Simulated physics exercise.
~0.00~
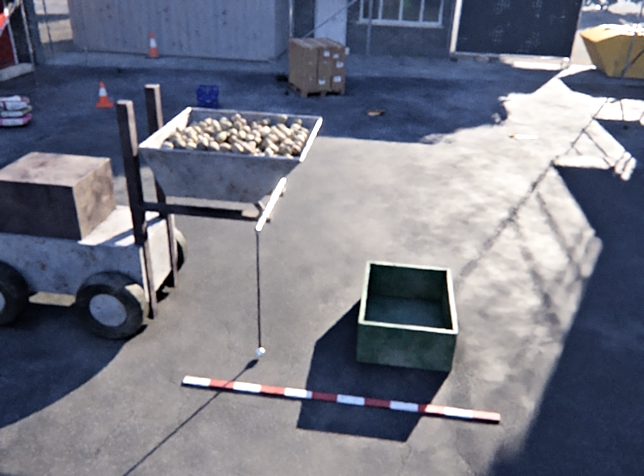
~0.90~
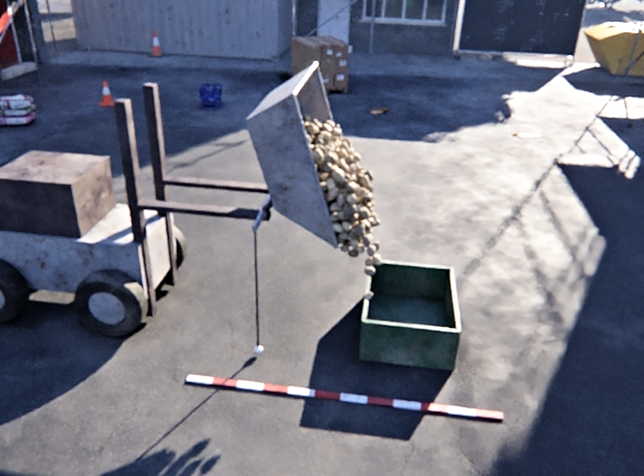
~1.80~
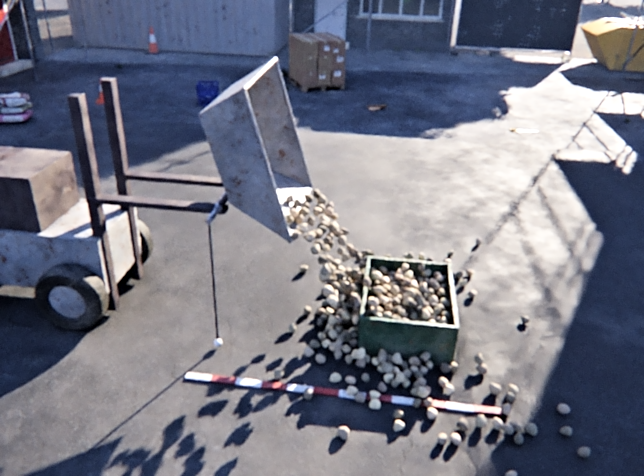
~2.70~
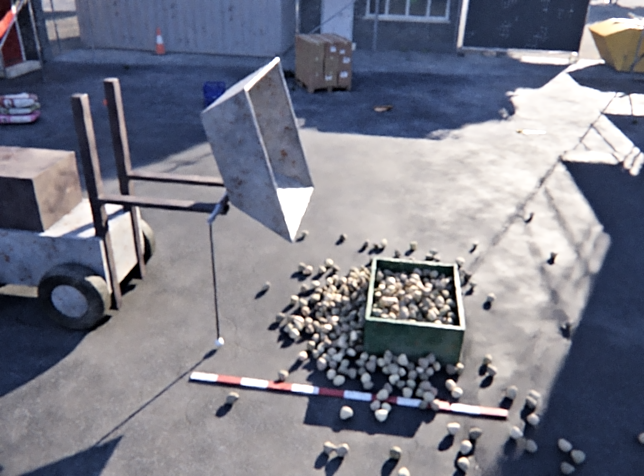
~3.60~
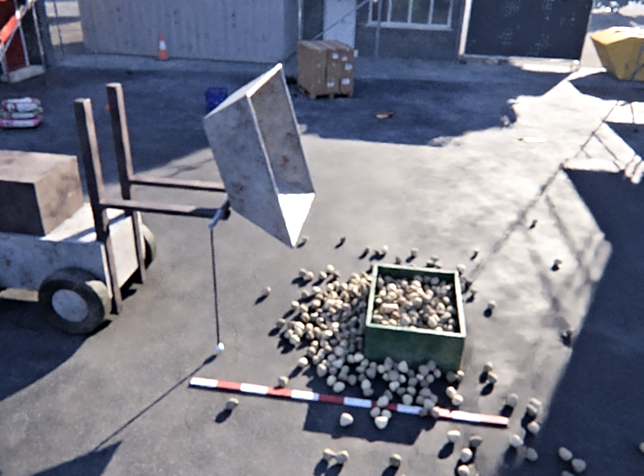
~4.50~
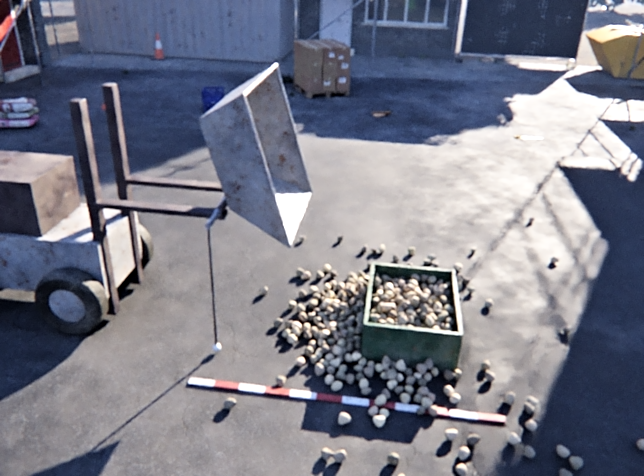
In a sunlit paved yard, a forklift tipped its skip of rounded stones toward a green bin and backed away to the left as they poured, leaving the skip empty and tilted, the bin heaped, and many stones scattered around it on the ground.
